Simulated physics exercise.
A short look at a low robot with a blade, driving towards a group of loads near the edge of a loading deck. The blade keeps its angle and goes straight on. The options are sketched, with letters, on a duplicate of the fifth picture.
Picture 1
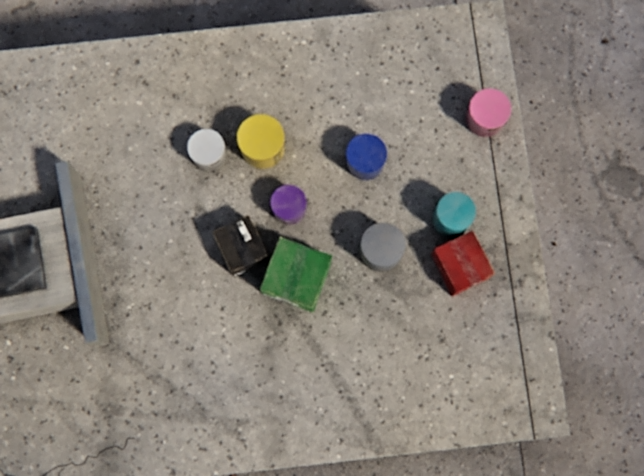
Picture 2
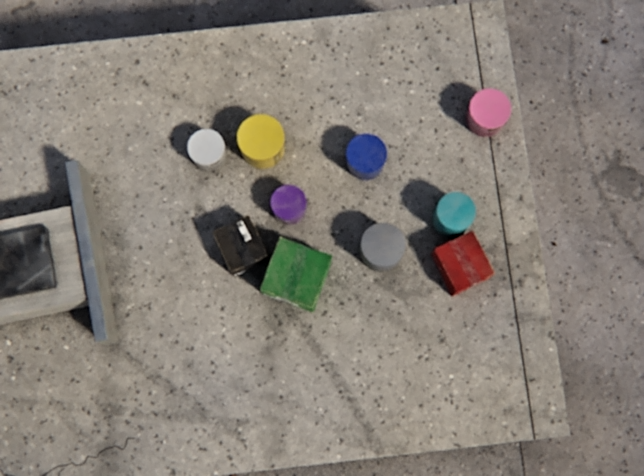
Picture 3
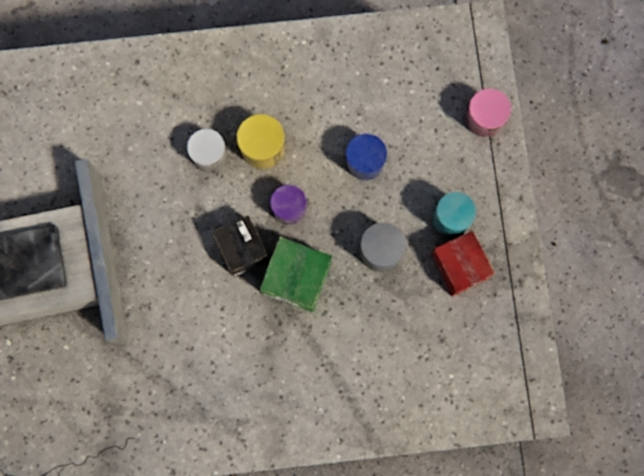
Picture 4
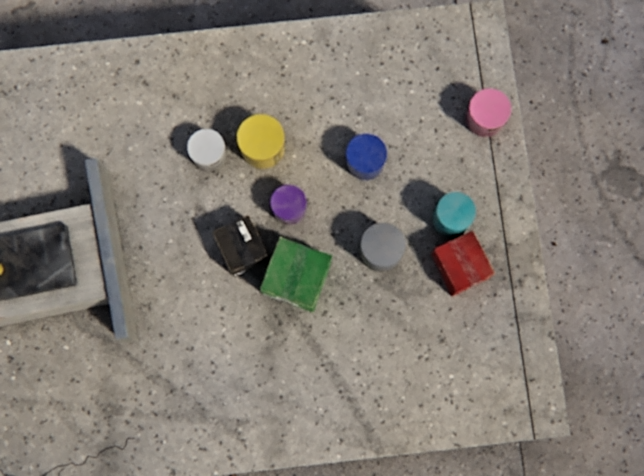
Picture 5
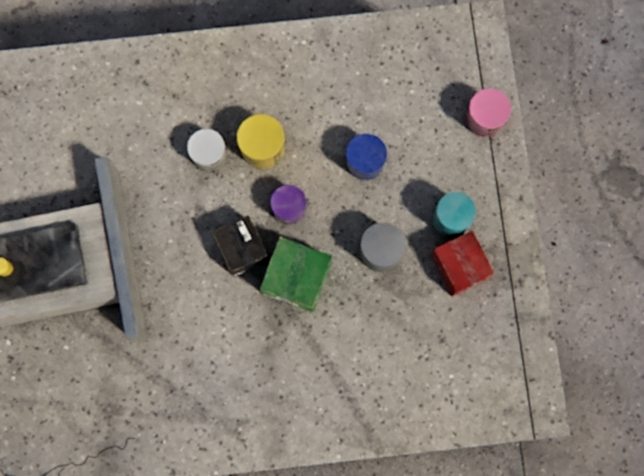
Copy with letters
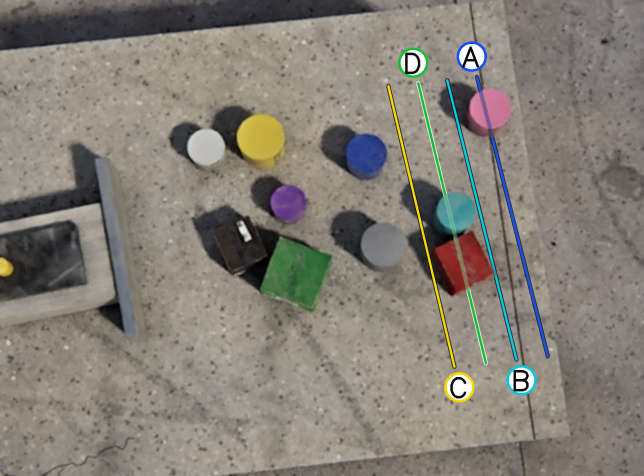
At the start, a low robot with a flat grey blade sits partly in view at the left of a speckled slab, facing a scattered group of coloured cylinders and blocks. It creeps slowly to the right, a small yellow part of it coming into view, while the objects stay still, untouched.
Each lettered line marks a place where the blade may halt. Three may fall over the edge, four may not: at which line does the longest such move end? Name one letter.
B.
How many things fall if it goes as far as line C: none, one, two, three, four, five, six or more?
In all, none.
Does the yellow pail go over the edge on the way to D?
No.
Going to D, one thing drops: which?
The red parcel goes over.
On the marked copy, A at (511, 213); B at (481, 216); C at (421, 222); D at (451, 219).
Following B. Soon after the start, robot (177, 246); white pail (231, 136); yellow pail (273, 137).
Later, robot (310, 232); turquoise canister (476, 192); red parcel (483, 260).
In the end, robot (413, 221); red parcel over the edge; grey canister over the edge; two fallen.
As for the rest, A drops four; C is within the limit but short; D is within the limit but short.
